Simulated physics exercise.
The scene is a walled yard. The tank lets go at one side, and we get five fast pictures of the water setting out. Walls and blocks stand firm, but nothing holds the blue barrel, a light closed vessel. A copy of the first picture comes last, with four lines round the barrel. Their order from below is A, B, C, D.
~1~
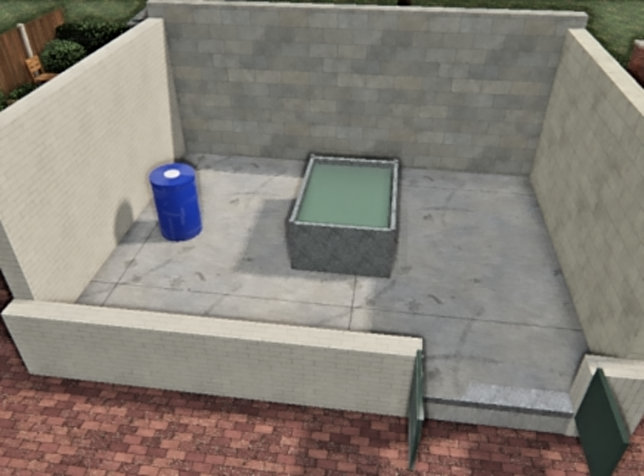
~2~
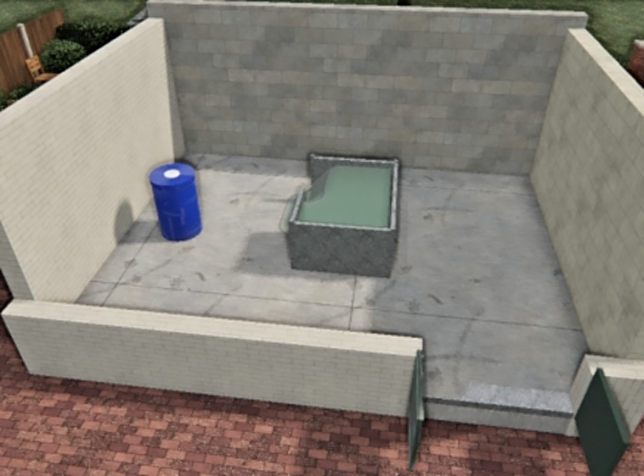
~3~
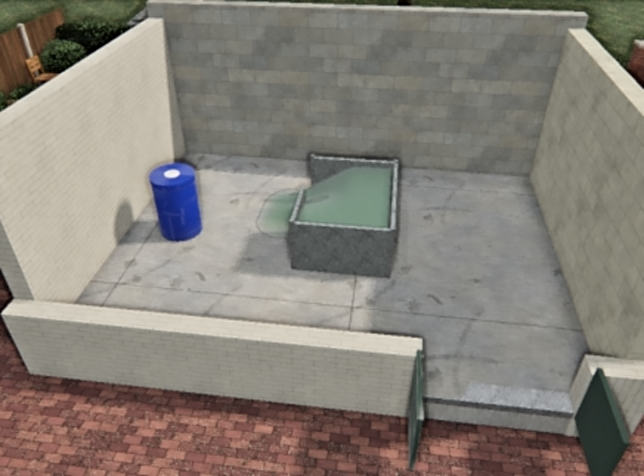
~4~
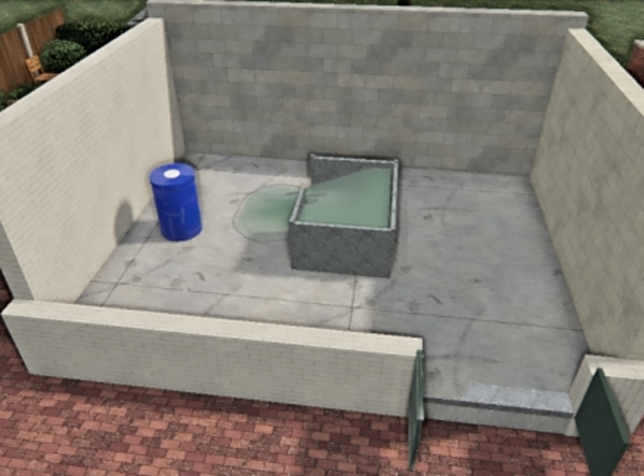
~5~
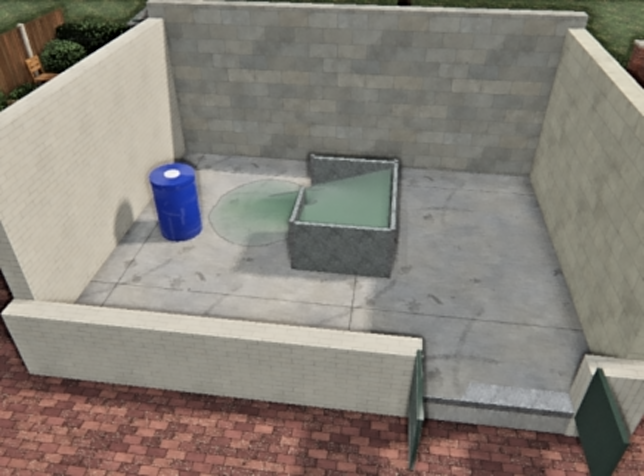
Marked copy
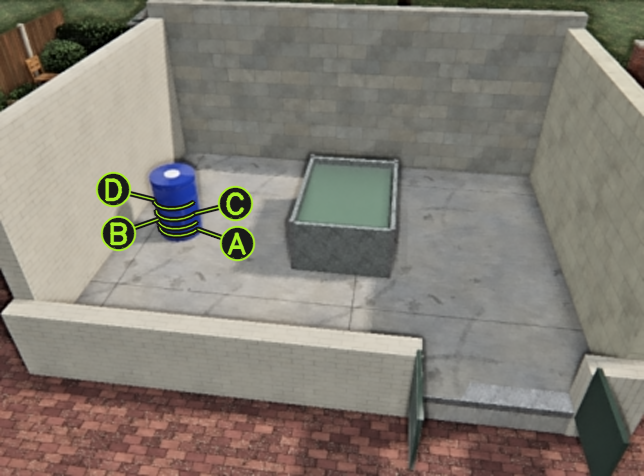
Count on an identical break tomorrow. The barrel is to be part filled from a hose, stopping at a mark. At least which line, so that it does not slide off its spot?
The limit is B.
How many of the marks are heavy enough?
Three.
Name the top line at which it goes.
The answer is A.
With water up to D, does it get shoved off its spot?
No.
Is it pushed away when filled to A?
Yes, it does.
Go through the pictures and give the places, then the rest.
Lid of the blue barrel at (171, 174); tank full, its middle at (348, 195); open gate at (501, 350).
Water covers 1 % of the ground, mostly out of sight from here.
Water covers 3 % of the ground and is seen nearest the barrel at (263, 228).
Water covers 5 % of the ground and is seen nearest the barrel at (242, 226).
Lid of the blue barrel at (171, 174); water covers 8 % of the ground and is seen nearest the barrel at (217, 221).
On the marked copy, A at (173, 235); B at (172, 228); C at (170, 219); D at (168, 208); from the bottom up A, B, C, D.
With A, it is pushed about 3 times its own width away.
With B, it does not move.
With C, it does not move.
With D, it does not move.
